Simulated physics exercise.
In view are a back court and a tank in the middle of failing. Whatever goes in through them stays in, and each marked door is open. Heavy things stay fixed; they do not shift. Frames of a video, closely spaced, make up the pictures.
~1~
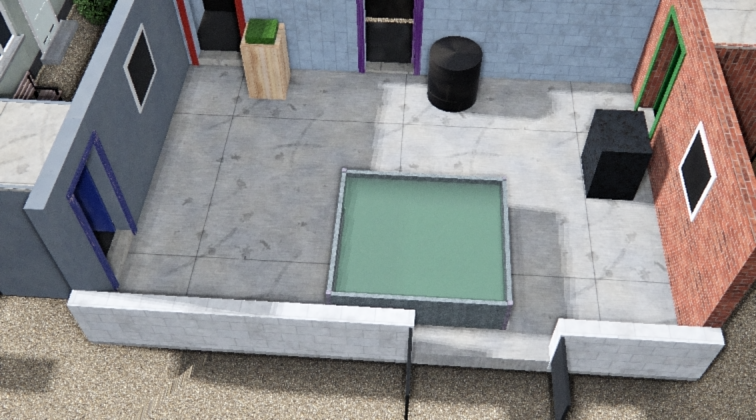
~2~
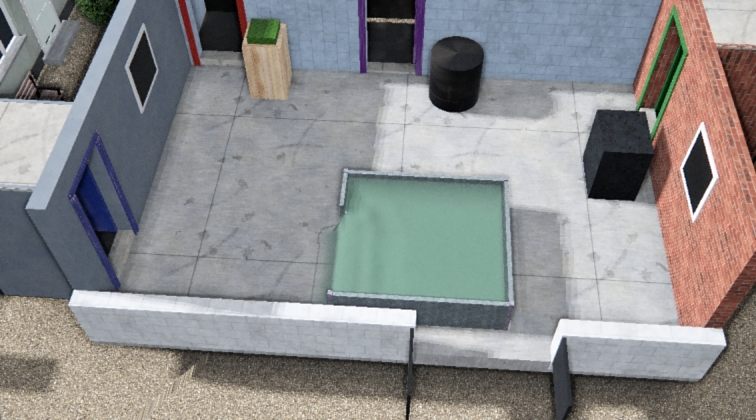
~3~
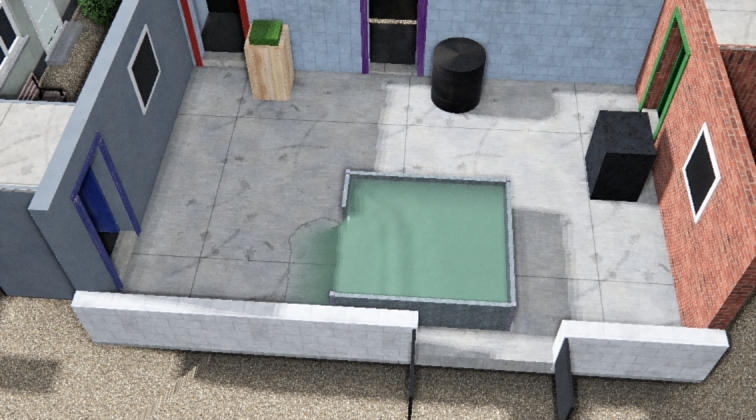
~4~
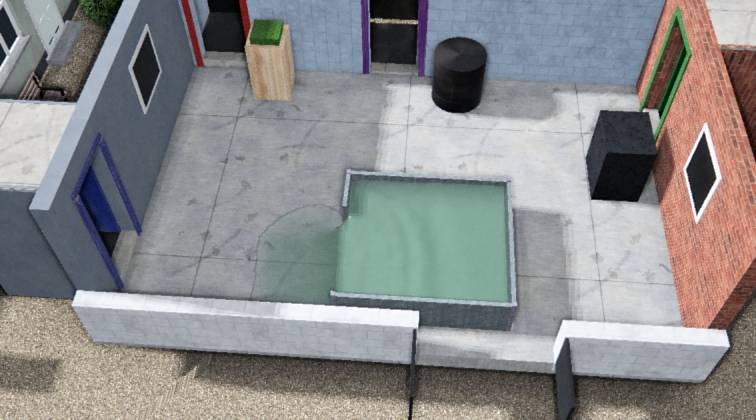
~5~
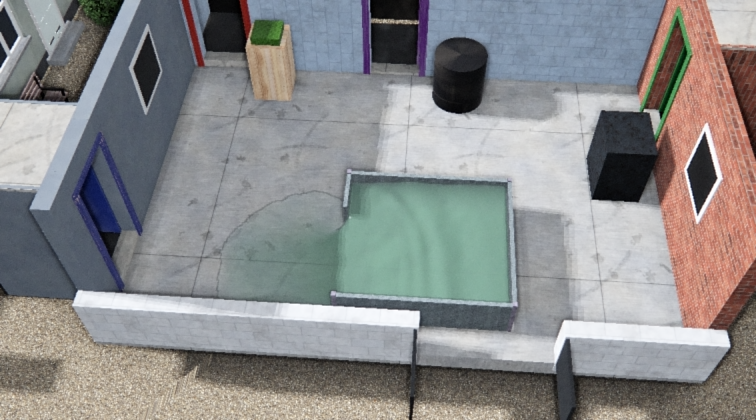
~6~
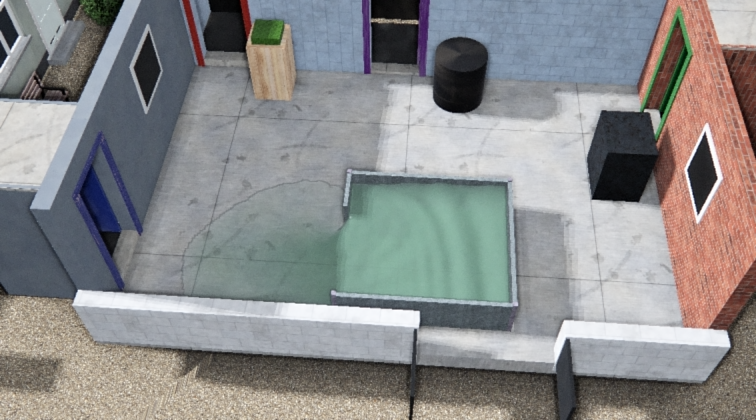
A walled back court held a square tank of still green water, then the tank's left side gave way and water poured out, spreading leftward across the paving in a widening, rounded sheet.
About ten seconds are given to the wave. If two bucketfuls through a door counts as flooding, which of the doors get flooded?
The red door gets flooded; the blue door gets flooded; the green door does not get flooded; the purple door gets flooded.
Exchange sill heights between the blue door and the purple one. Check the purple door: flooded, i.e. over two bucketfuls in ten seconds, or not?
Then: The purple door lets less in.
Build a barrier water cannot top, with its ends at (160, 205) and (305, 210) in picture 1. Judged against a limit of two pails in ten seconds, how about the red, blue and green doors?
The red door stays shy of it, the blue door tops the mark and the green door stays shy of it.
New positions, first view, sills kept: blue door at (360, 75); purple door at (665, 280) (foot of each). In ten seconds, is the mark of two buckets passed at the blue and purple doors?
The blue door comes up short, and the purple door comes up short as well.
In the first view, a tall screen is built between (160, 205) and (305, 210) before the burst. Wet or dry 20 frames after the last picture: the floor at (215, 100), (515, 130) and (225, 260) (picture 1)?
Taking the three spots in turn, they are inundated, unwetted and inundated.
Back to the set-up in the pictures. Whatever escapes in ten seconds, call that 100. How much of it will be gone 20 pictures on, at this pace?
About 50 per cent.
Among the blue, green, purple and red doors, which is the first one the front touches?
The answer here is the door marked blue.
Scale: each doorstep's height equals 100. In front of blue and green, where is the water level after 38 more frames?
Estimate, in order: 120 and 0 percent.
A moment on, water covers 25 % of the floor; the red door not reached, the blue door under two buckets in, the green door not reached, the purple door not reached.
Next, water covers 25 % of the floor; the red door not reached, the blue door far over two buckets in, the green door not reached, the purple door not reached.
Then, water covers 35 % of the floor; the red door wet at the sill, nothing in, the blue door far over two buckets in, the green door not reached, the purple door not reached.
Later, water covers 55 % of the floor; the red door over two buckets in, the blue door far over two buckets in, the green door not reached, the purple door wet at the sill, nothing in.
In the end, water covers 80 % of the floor; the red door far over two buckets in, the blue door far over two buckets in, the green door not reached, the purple door over two buckets in.
